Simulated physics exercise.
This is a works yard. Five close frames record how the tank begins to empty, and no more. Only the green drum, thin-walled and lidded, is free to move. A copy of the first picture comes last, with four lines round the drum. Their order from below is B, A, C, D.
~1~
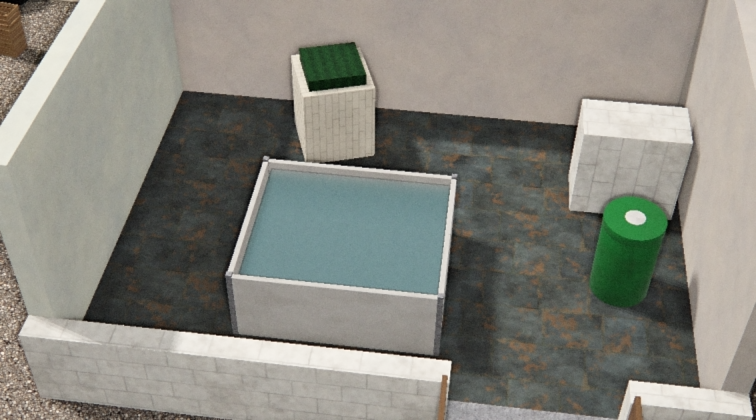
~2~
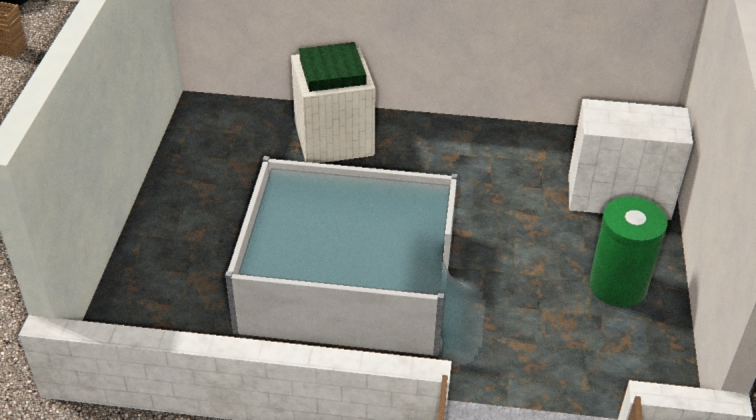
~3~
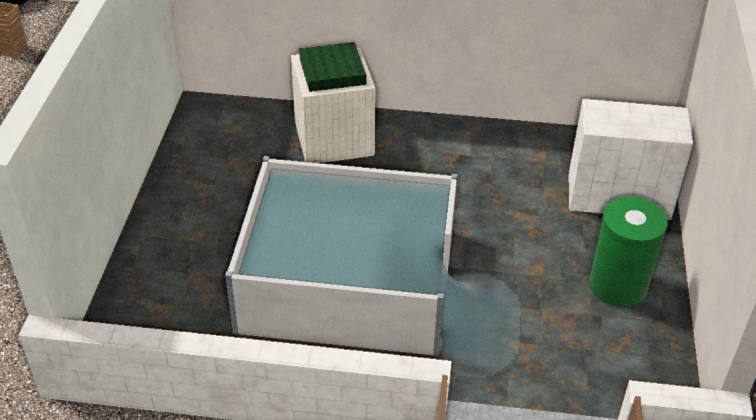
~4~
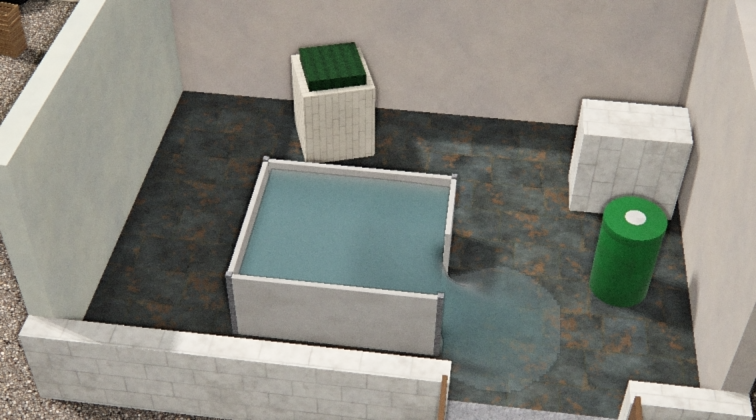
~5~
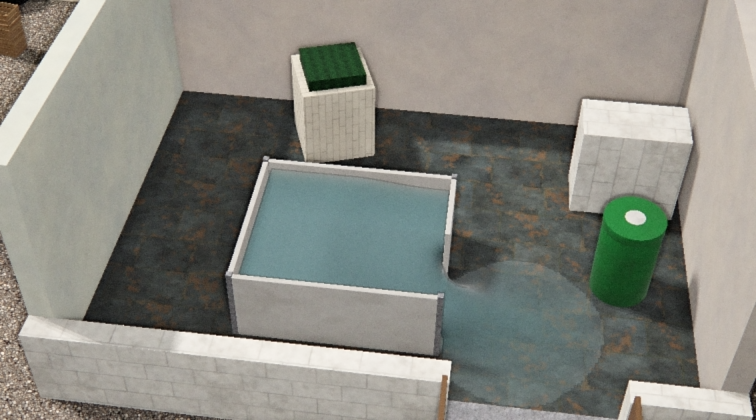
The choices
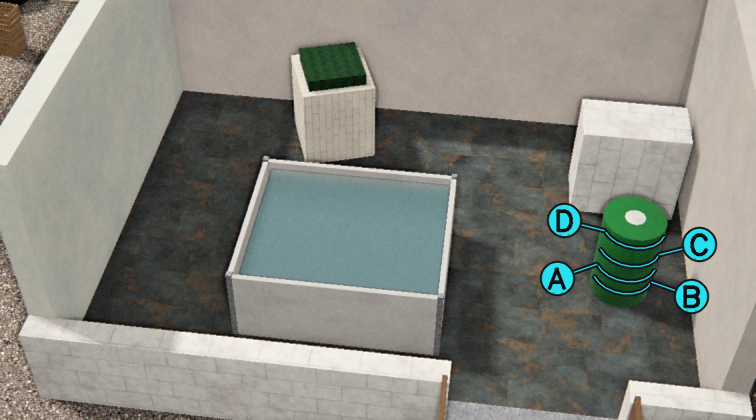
A square, pale-walled tank full of blue-green water stands near the middle of a walled yard with dark, rust-flecked paving, seen from above by a still camera. Behind it is a pale block topped with dark green, and at the right a green drum stands before a white block. Water pours from the tank's right side near the front corner and spreads rightward across the paving in a widening, rounded sheet, while the drum stays still.
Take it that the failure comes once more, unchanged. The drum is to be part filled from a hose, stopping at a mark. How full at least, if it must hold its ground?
Go for A.
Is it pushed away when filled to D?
No.
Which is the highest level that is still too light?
Level B.
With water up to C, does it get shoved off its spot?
No.
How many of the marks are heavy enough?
Three of the four.
On the marked copy, A at (626, 281); B at (623, 293); C at (630, 266); D at (635, 248); from the bottom up B, A, C, D.
If A is chosen, it does not move.
If B is chosen, it is pushed about twice its own width away.
If C is chosen, it does not move.
If D is chosen, it does not move.
